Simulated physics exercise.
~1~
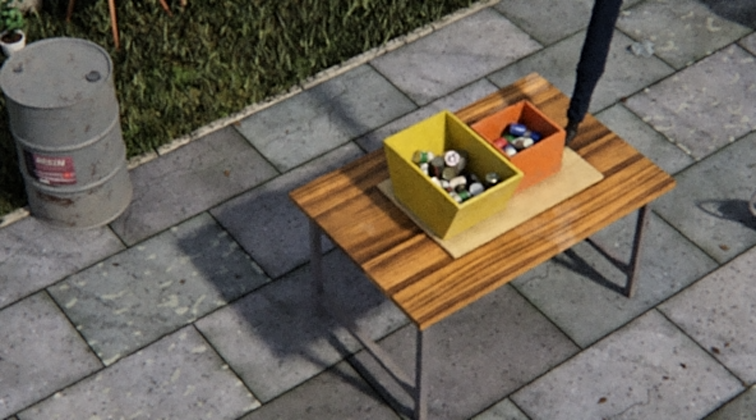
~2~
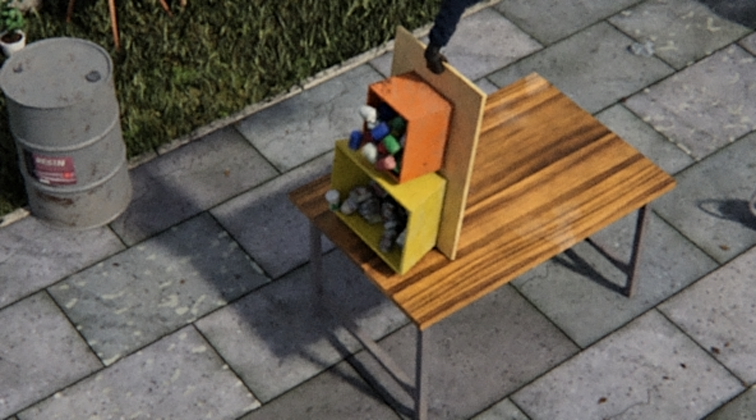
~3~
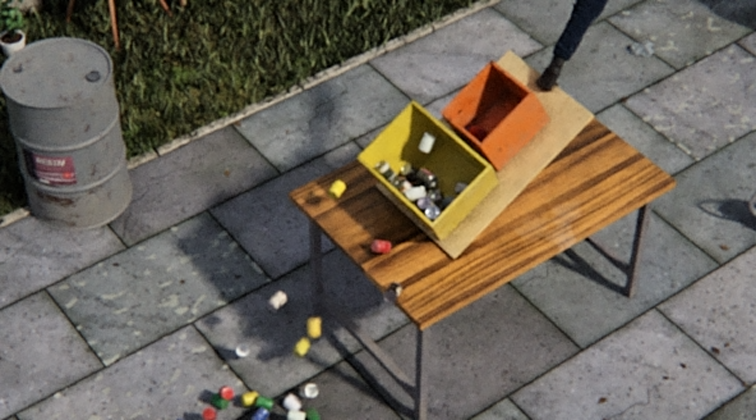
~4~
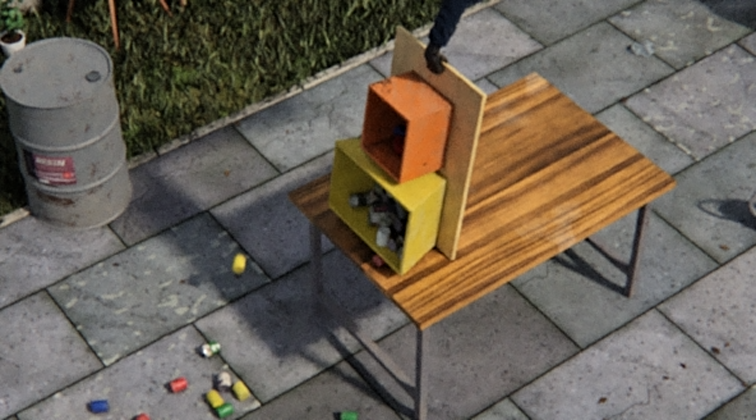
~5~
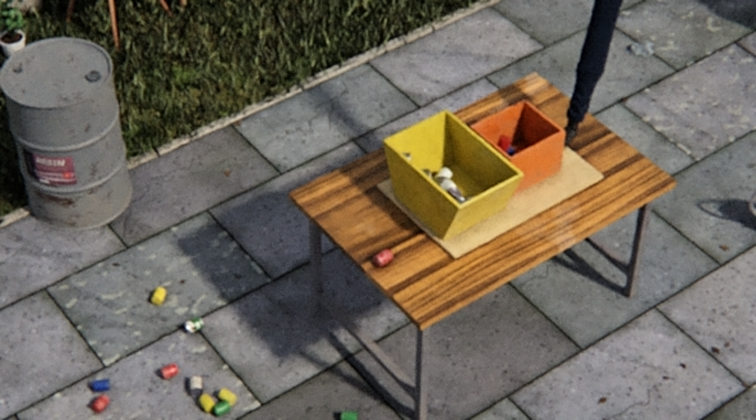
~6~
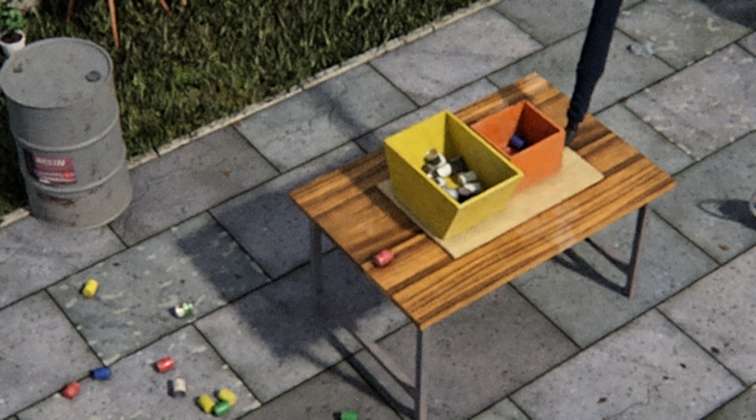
To begin with, a yellow crate and an orange crate, both holding small containers, sit on a board on a wooden table outdoors, with a dark arm reaching in from above. The arm raises the board steeply to the left until it stands nearly upright. It then lowers partway, with colourful pieces tumbling off the table onto the paving, before rising to the same steep angle again. Finally the board is laid flat. Most of the orange crate's contents have spilled, while the yellow crate keeps many of its own, and one red piece stays on the tabletop.
